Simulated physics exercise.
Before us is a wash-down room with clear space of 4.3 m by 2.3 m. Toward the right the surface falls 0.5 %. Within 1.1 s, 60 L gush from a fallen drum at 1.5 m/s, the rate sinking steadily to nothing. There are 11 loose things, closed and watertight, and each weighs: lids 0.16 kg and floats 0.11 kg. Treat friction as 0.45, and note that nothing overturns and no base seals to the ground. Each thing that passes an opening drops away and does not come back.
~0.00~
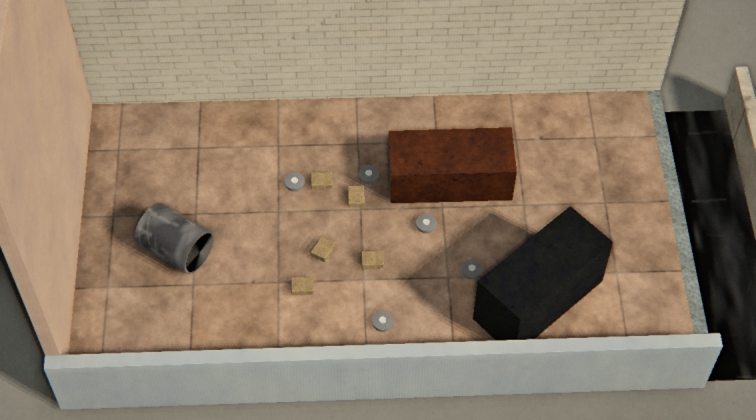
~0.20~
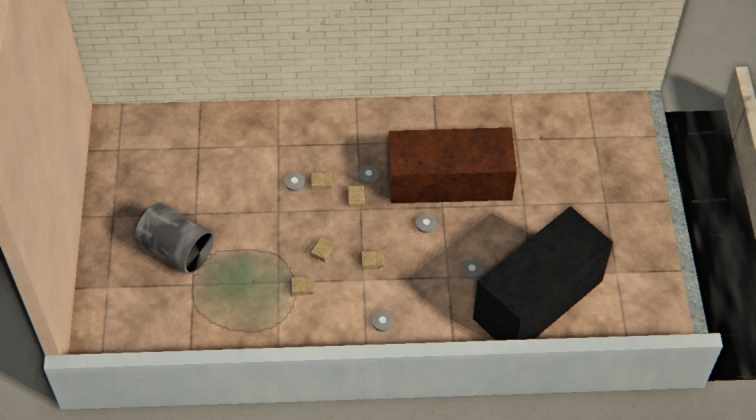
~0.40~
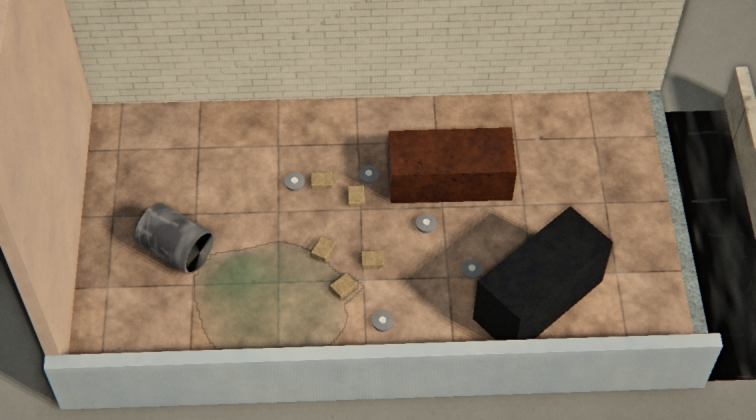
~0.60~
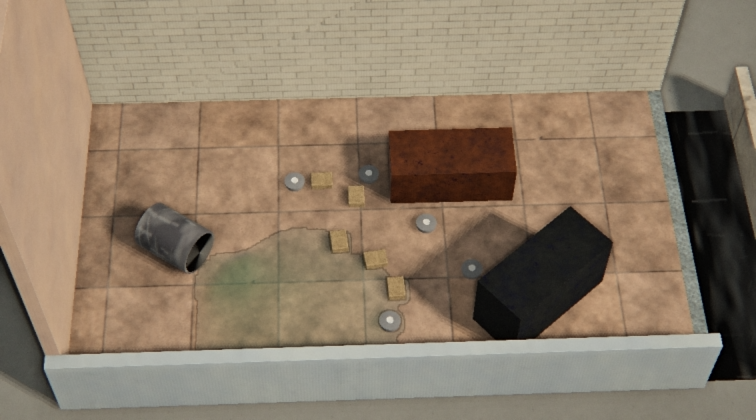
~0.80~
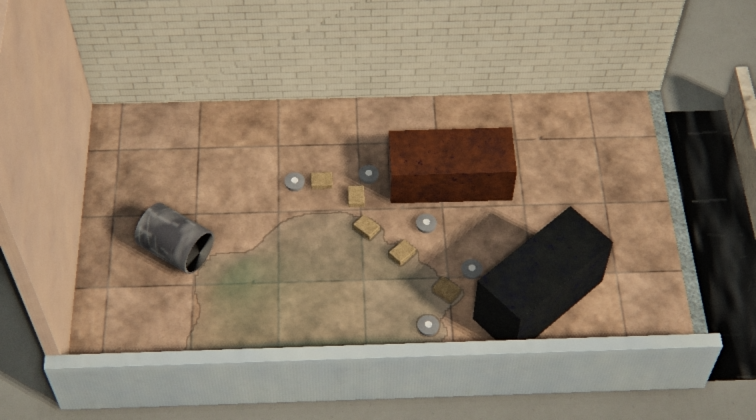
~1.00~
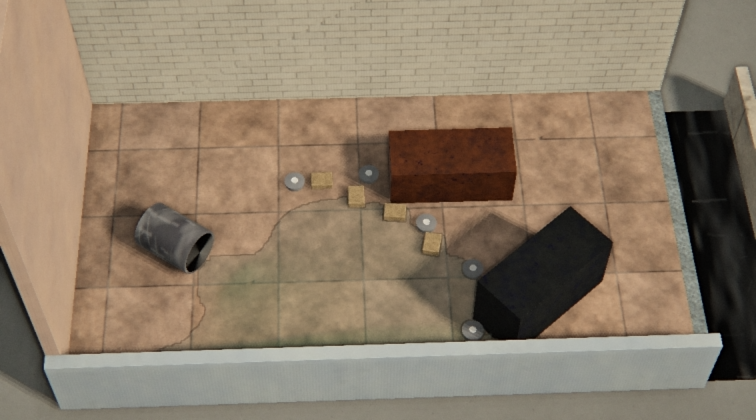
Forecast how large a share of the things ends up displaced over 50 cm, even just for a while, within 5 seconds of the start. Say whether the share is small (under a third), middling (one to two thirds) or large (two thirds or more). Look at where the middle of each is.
Middling, one to two thirds.
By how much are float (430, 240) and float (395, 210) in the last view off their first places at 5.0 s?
250 cm; washed out.
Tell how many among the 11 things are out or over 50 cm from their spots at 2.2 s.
The number by then is 5.
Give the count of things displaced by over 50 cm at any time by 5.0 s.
That gives 6.
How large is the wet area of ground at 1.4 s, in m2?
At that time the wet patch spans about 2.5 m2.
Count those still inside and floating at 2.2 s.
Just then, the number is 5.
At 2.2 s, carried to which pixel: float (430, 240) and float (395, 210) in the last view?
(562, 178) and (507, 206), roughly.
After 1.4 s 4 of 11 are over 50 cm from their spots; 2 afloat.
After 2.2 s 5 of 11 are over 50 cm from their spots; 5 afloat.
After 3.5 s 5 of 11 are over 50 cm from their spots; 4 afloat.
After 5.0 s 6 of 11 are over 50 cm from their spots, and 6 have been at some point; 3 afloat.
